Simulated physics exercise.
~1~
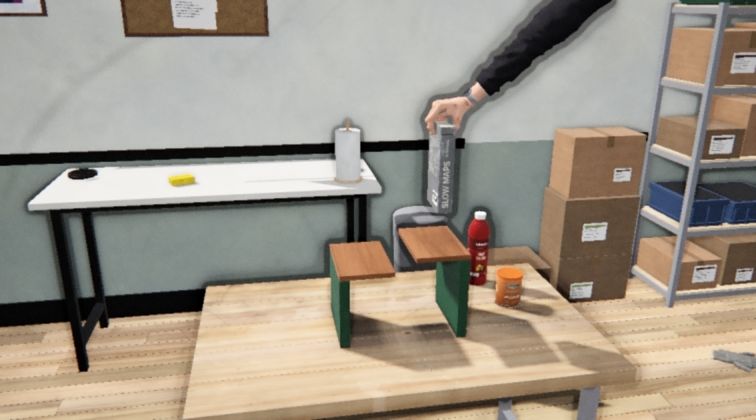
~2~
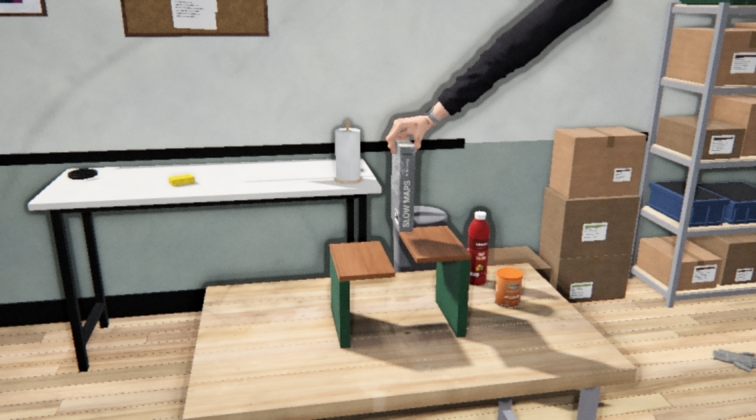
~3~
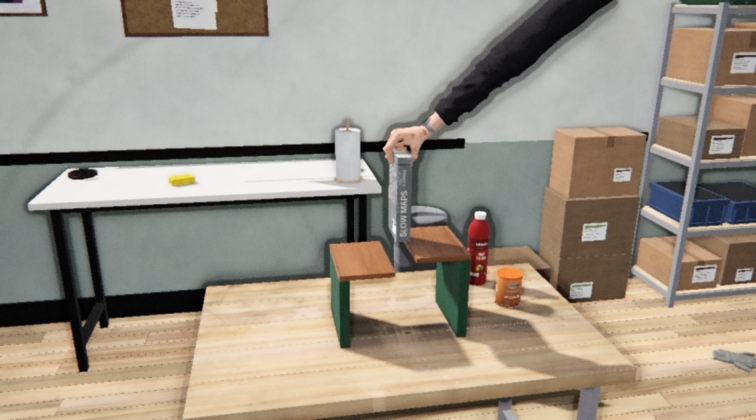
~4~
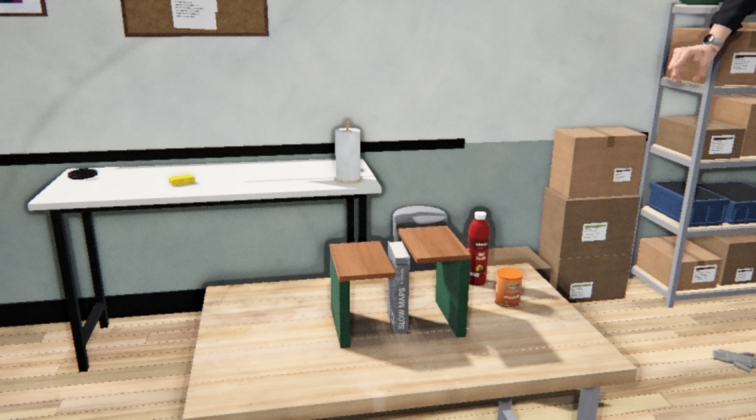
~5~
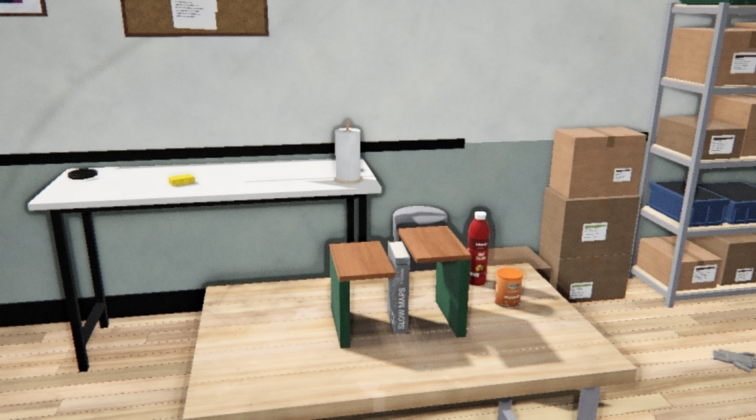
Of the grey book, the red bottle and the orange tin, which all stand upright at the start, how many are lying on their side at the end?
None of them are lying on their side at the end. The grey book stands upright in the gap, and the red bottle and orange tin are still standing where they were.
